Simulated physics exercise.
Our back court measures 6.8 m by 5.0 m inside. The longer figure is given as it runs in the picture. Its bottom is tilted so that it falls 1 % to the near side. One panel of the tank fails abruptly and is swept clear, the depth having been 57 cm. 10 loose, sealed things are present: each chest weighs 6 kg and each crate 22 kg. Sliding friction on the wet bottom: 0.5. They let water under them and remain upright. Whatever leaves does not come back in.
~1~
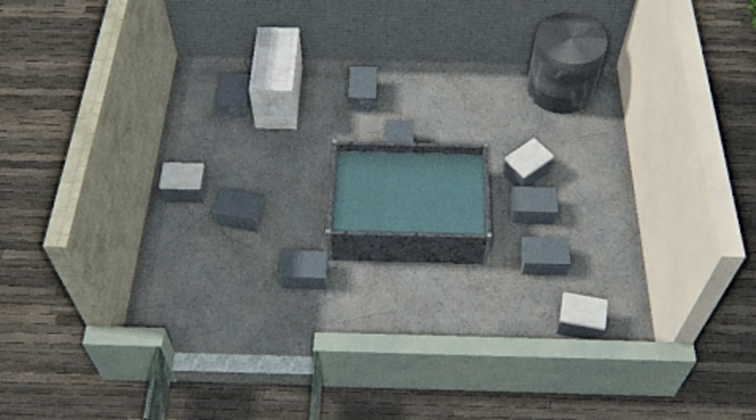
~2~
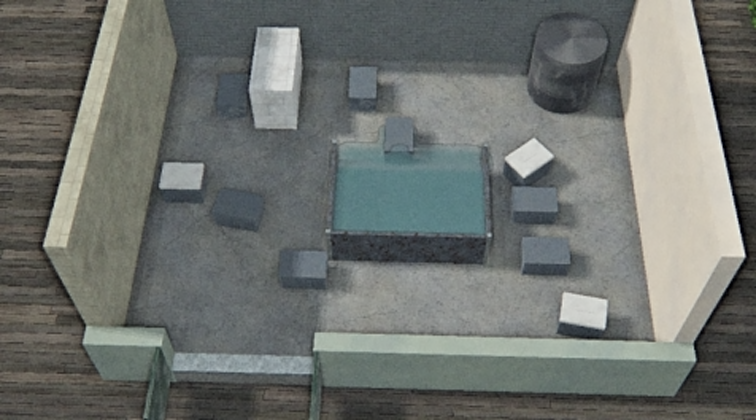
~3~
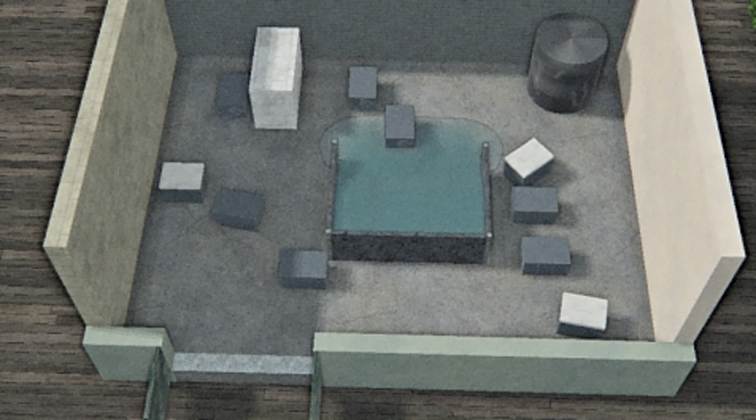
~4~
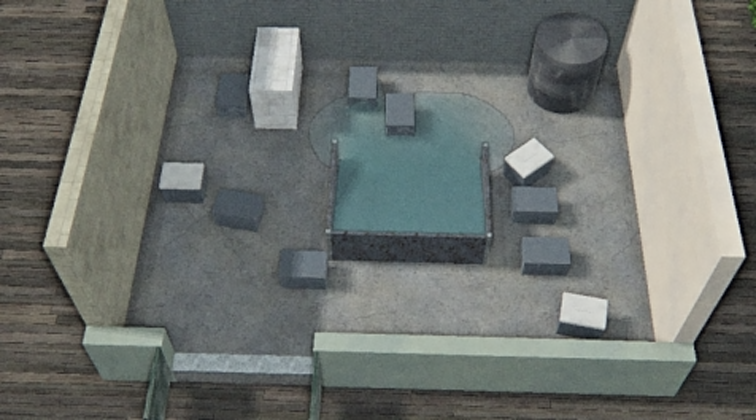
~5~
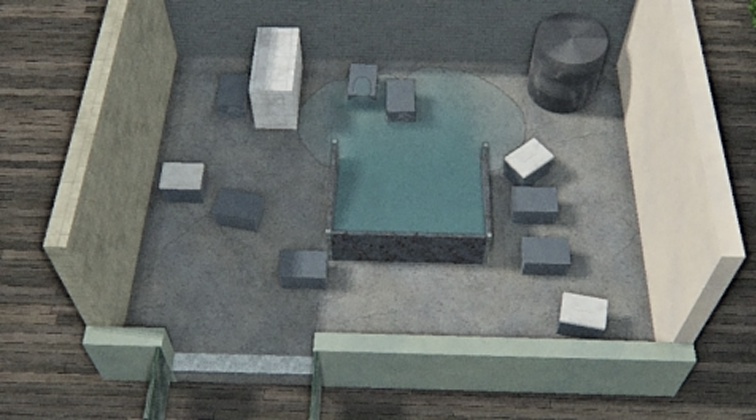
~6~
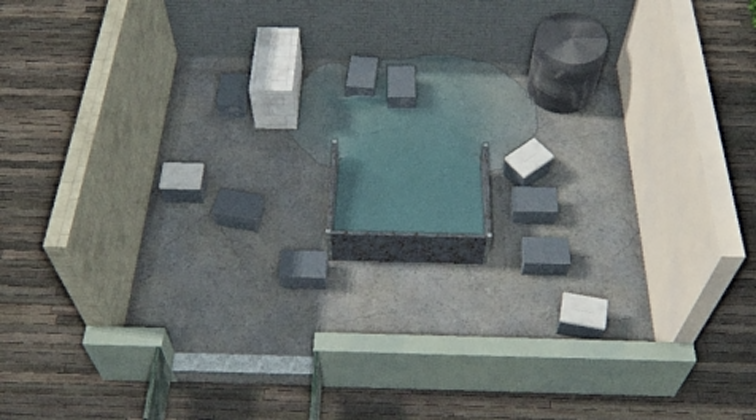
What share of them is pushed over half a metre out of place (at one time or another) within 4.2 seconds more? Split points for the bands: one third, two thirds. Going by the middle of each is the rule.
It is a third to two thirds.
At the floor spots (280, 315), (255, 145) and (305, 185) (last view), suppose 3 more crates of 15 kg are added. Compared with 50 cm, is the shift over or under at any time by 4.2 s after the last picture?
The first comes out within the limit, the second within the limit, the third beyond the limit.
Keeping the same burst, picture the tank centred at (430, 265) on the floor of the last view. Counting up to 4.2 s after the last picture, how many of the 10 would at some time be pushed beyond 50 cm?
Count: 4.
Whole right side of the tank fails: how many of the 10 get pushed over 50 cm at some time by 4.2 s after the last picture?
Count: 4.
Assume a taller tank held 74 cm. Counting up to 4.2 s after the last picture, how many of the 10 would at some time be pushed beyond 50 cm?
Then 6 of them.
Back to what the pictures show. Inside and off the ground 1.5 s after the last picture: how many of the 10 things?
Total: 2.
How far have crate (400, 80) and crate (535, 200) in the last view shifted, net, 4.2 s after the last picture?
Shifts in order: 50 cm; 40 cm.
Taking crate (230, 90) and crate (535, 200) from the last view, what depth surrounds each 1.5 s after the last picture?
Some 0 cm at the first, some 0 cm at the second.
Then, 0.4 s after the last picture 1 of 10 are over 50 cm from their spots; 1 afloat.
Then, 1.5 s after the last picture 1 of 10 are over 50 cm from their spots; 2 afloat.
Then, 2.8 s after the last picture 2 of 10 are over 50 cm from their spots; 3 afloat.
Then, 4.2 s after the last picture 4 of 10 are over 50 cm from their spots, and 4 have been at some point; 1 afloat.
